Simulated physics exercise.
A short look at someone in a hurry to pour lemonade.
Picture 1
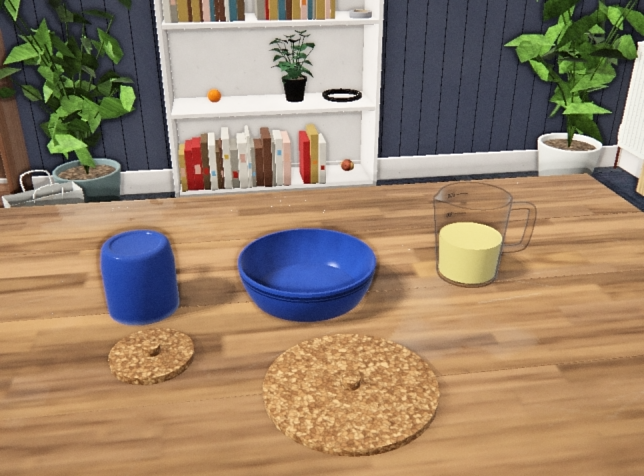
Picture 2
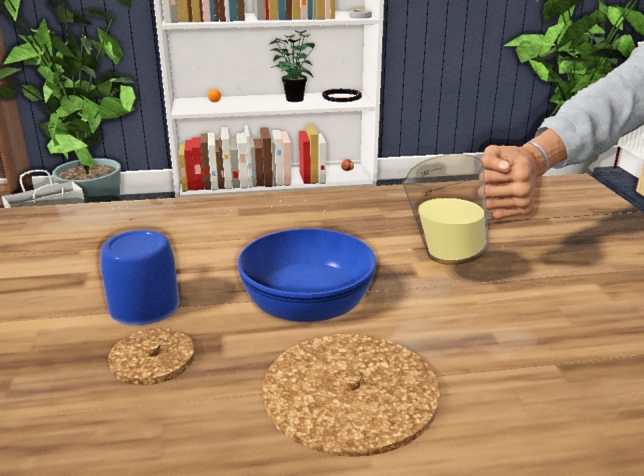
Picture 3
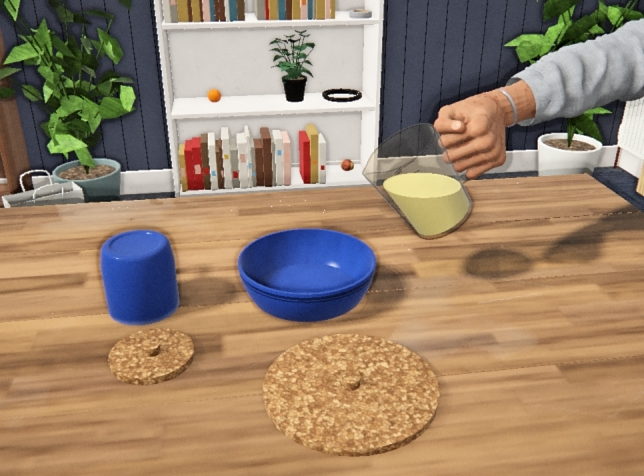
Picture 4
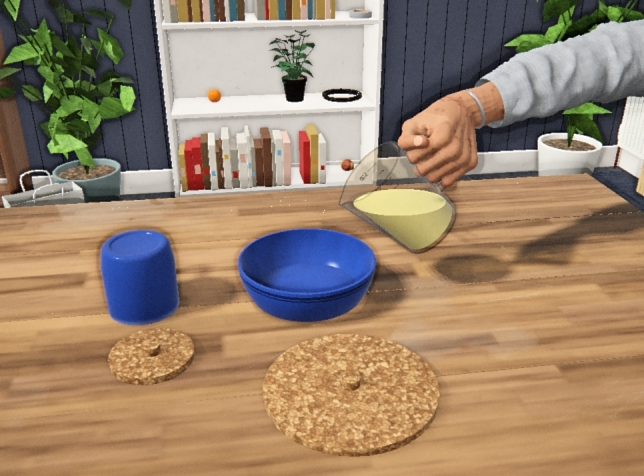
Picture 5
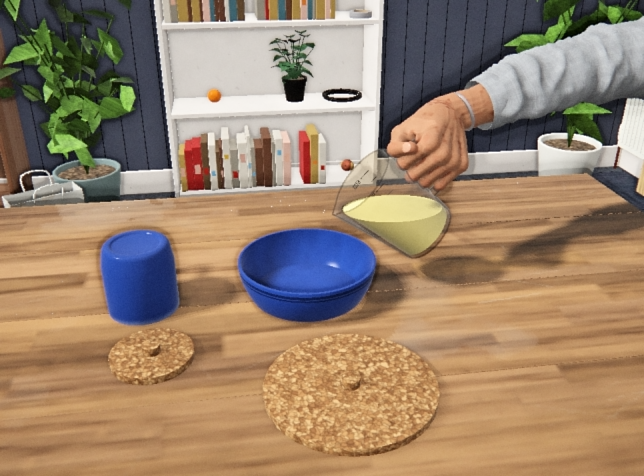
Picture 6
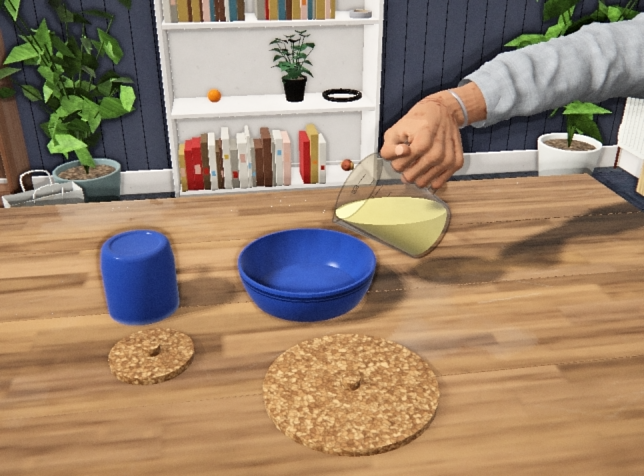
In this clip, a hand reaches in from the right, lifts a clear measuring jug of pale yellow liquid off a wooden table, moves it left and tilts it beside an open blue dish, with an upturned blue mug further left.
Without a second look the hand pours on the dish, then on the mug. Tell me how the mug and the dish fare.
The mug lets it run off outside; the dish fills up.
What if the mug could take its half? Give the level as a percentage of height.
About 30 per cent.
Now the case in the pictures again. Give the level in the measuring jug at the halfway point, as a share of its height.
I make it 25 per cent.
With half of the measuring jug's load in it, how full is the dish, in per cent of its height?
Near 15 in a hundred.
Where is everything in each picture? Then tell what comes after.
At the start; measuring jug (471, 233) about half full; dish (307, 278) open; mug (140, 278) upside down, in the first picture.
A hand has the measuring jug; measuring jug about half full, surface at (451, 212); dish (307, 278) open, in the second picture.
Tilting; measuring jug (422, 182) tipped 35° with all of its load; mug (140, 278) upside down, in the third picture.
No stream yet; measuring jug (400, 199) tipped 45° with all of its load; dish (307, 278) open, in the fourth picture.
Still nothing leaves it; measuring jug (394, 206) tipped 50° with all of its load; mug (140, 278) upside down, in the fifth picture.
On the point of pouring; measuring jug (393, 208) tipped 55° with all of its load; dish (307, 278) open; mug (140, 278) upside down, in the sixth picture.
Shortly, the lemonade goes into the dish.
Then, it runs off the upturned base of the mug.
At the finish, the dish has its share inside; the mug is empty, in a puddle.
